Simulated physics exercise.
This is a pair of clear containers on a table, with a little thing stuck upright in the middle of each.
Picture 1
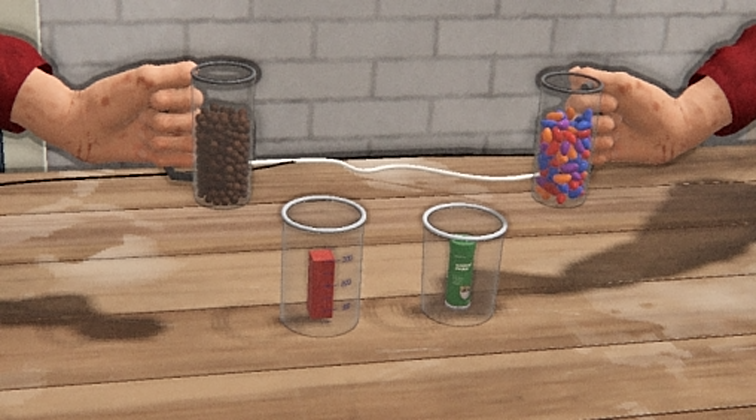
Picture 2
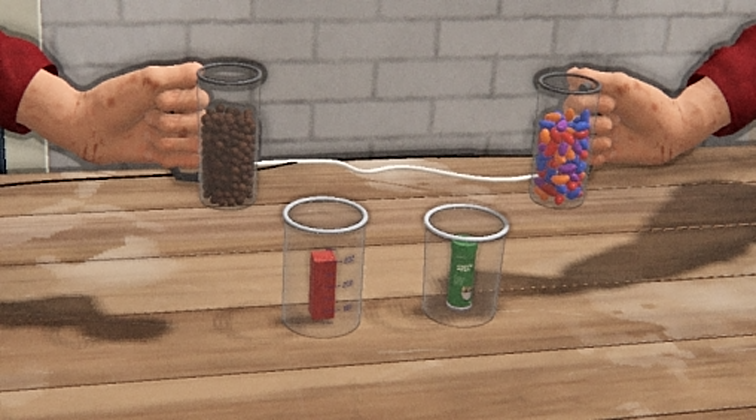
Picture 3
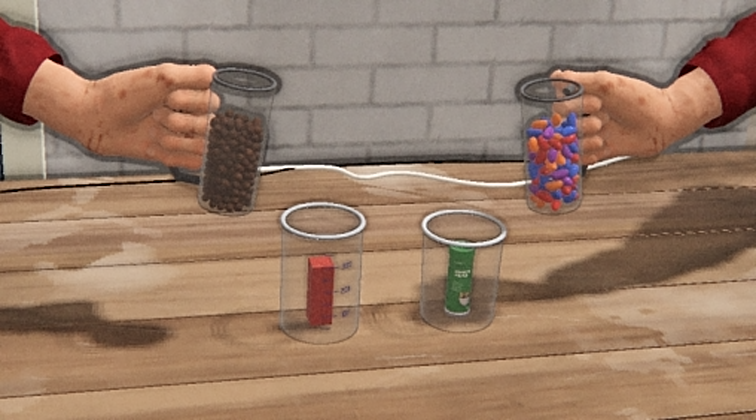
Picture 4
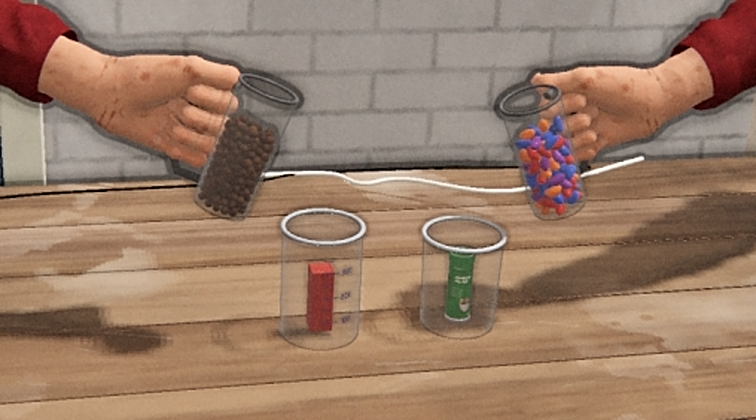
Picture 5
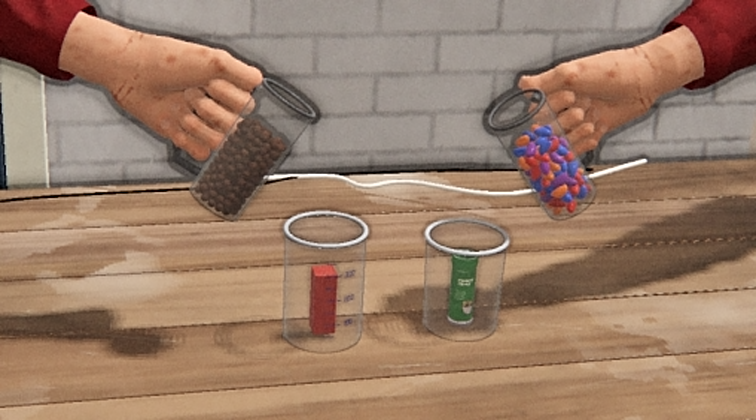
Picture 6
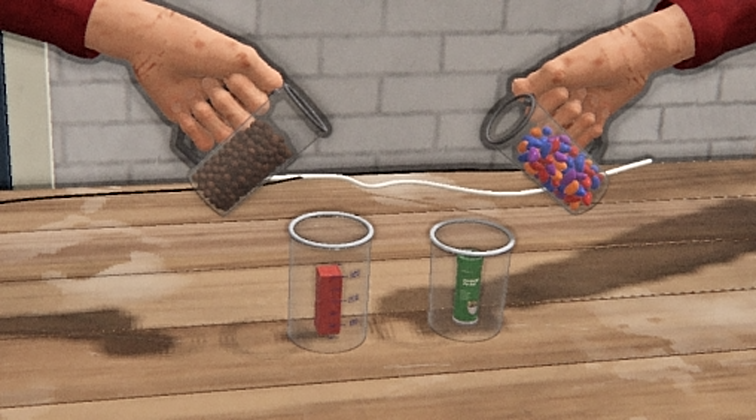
Two hands lifted a cup of small brown balls and a cup of colorful jelly beans, then steadily tilted them inward behind two clear containers, one holding a red block, the other a green tin.
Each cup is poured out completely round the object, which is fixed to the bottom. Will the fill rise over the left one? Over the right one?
The left one keeps its head above the surface; the right one keeps its head above the surface.
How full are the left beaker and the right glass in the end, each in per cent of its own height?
Left: 50 %. Right: 60 %.
Then, 0.38 s after the last picture, left beaker empty, all of its cupful still in the cup; right glass empty, all of its cupful still in the cup.
Then, 0.79 s after the last picture, left beaker nearly empty, nearly all of its cupful still in the cup; right glass nearly empty, nearly all of its cupful still in the cup.
Then, 1.28 s after the last picture, left beaker a third full, none of its cupful still in the cup; right glass half full, none of its cupful still in the cup.
At rest, left beaker half full (surface near (329, 282)), nothing beside it; right glass two thirds full (surface near (469, 270)), nothing beside it; the left thing is still showing; the right thing is still showing.
